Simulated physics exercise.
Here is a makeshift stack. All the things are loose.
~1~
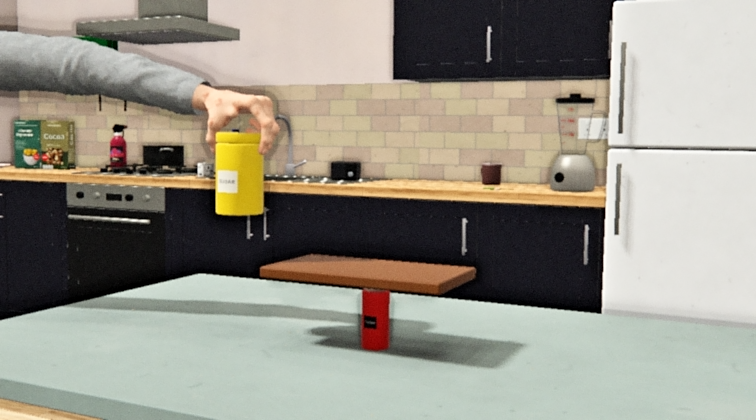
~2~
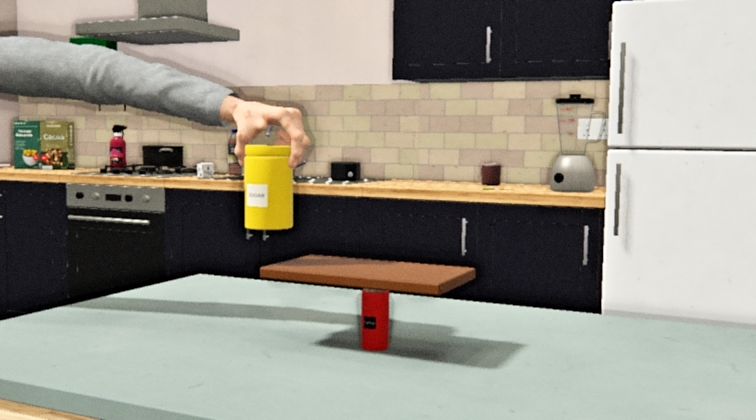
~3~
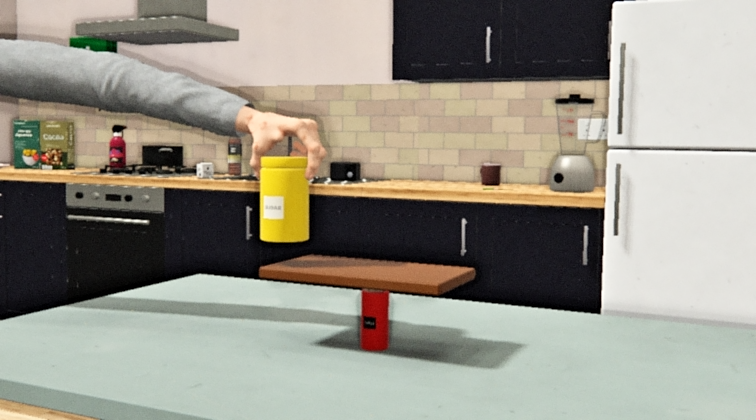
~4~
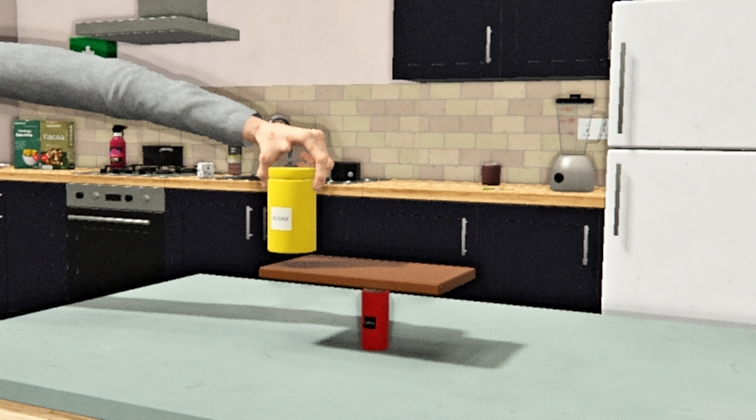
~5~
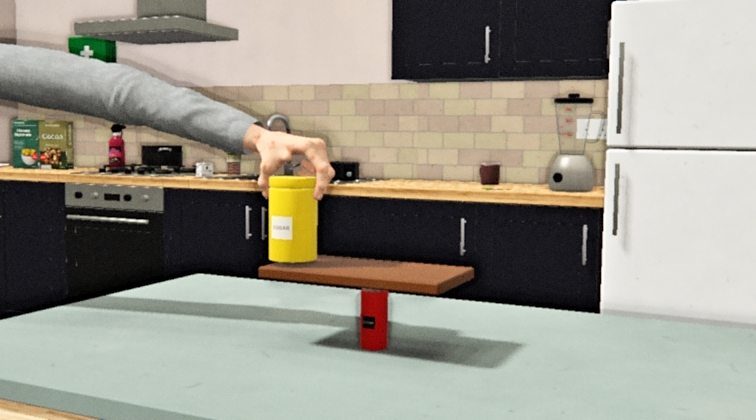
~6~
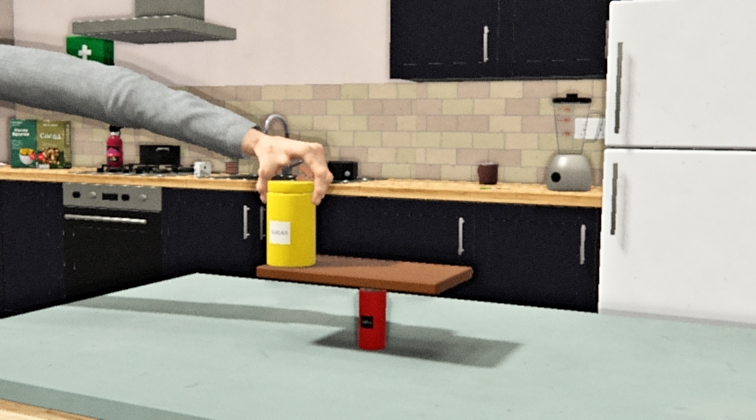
In a kitchen, a hand carried a yellow jar to the right and lowered it onto the left end of a wooden board resting on a red shaker, keeping hold of it there.
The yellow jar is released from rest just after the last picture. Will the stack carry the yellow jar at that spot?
The stack comes apart.
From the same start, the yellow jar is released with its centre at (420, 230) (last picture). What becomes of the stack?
Then it gives way.
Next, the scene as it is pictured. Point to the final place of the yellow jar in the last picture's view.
At about (252, 308).
Then, 0.30 s after the last picture, yellow jar now fallen; brown lid tipped 48° from how it was.
Then, 0.60 s after the last picture, red shaker and brown lid now fallen.
Then, 0.80 s after the last picture, things are still on the move.
By the end, fallen, red shaker, yellow jar and brown lid. Seen from the same camera at the end, yellow jar near (252, 308). The stack gives way.
